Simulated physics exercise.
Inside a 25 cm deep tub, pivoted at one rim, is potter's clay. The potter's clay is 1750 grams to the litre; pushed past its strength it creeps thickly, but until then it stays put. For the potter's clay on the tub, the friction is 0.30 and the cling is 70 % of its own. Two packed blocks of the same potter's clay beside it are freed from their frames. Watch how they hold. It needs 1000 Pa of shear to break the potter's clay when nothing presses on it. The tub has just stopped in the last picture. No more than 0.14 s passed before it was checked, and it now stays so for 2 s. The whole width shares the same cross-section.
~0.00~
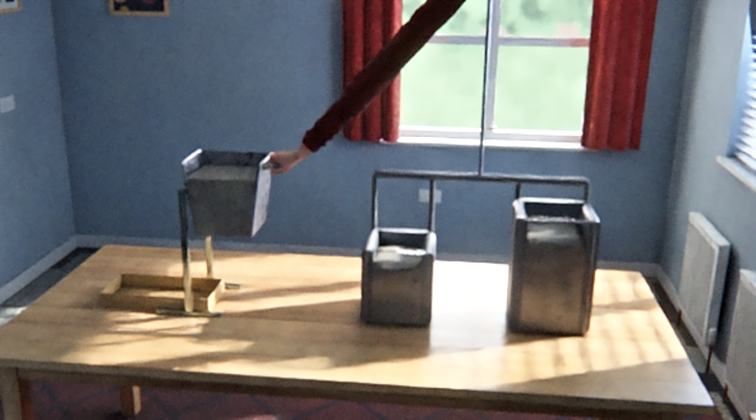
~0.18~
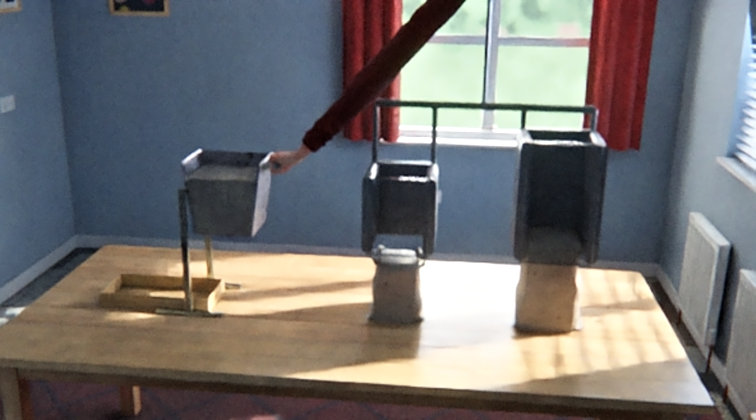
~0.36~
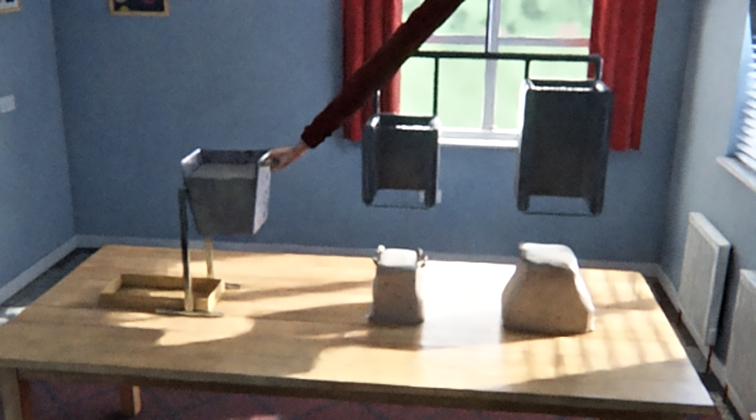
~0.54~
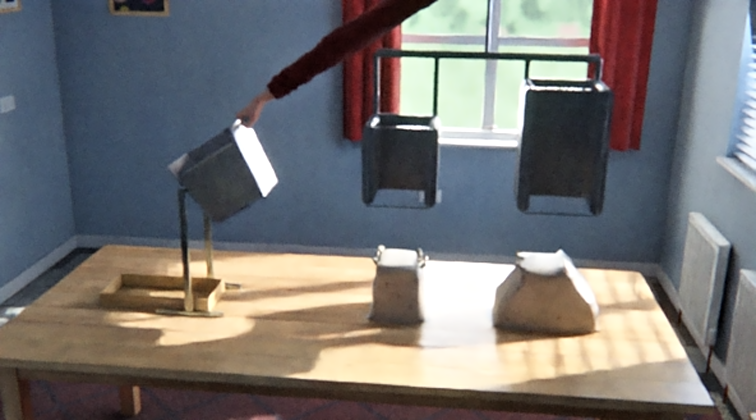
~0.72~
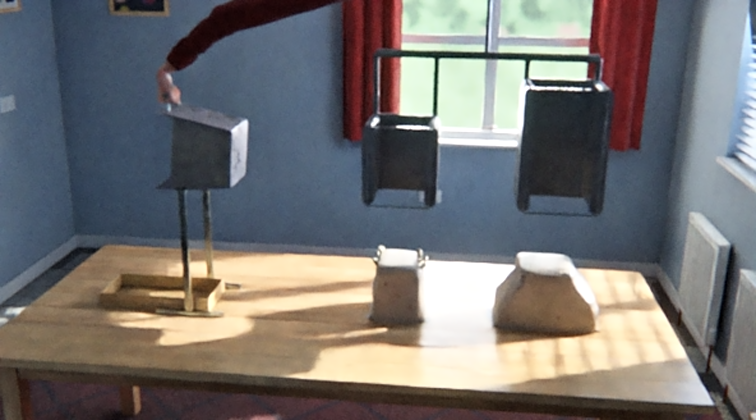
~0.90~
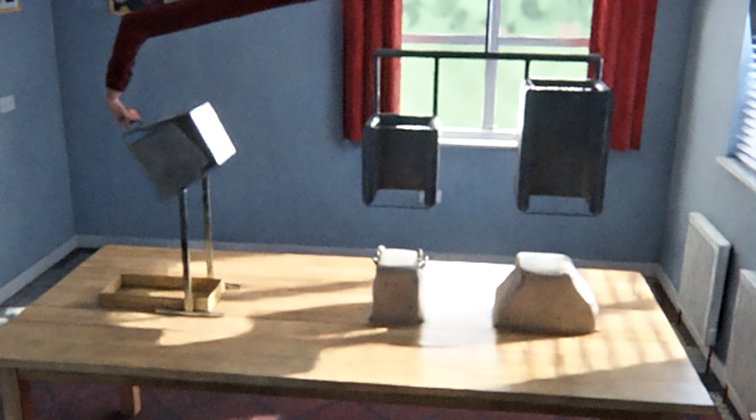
A red-sleeved arm reaches across a blue-walled room with red curtains, seen from a fixed view facing a wooden table. A grey tub sits on a stand above a shallow wooden tray at left, with two dark open boxes at right. The boxes rise, uncovering two greyish-brown blocks, the larger slumping wider while the smaller keeps its shape, then the hand swings the tub over leftward.
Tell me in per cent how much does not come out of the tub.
Something like 0 per cent stays in.
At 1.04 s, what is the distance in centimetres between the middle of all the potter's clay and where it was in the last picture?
It has gone close to 13 cm.
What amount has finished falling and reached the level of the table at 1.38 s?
I'd say about 100 per cent of it.
By 1.04 s, the tub is at 118 degrees and holds 46 %.
By 1.21 s, the tub is at 118 degrees and holds 0 %.
By 1.38 s, the tub is at 118 degrees and holds 0 %.
By 1.55 s, the tub is at 118 degrees and holds 0 %.
By 2.90 s, at the end, the tub is at 118 degrees and holds 0 %.
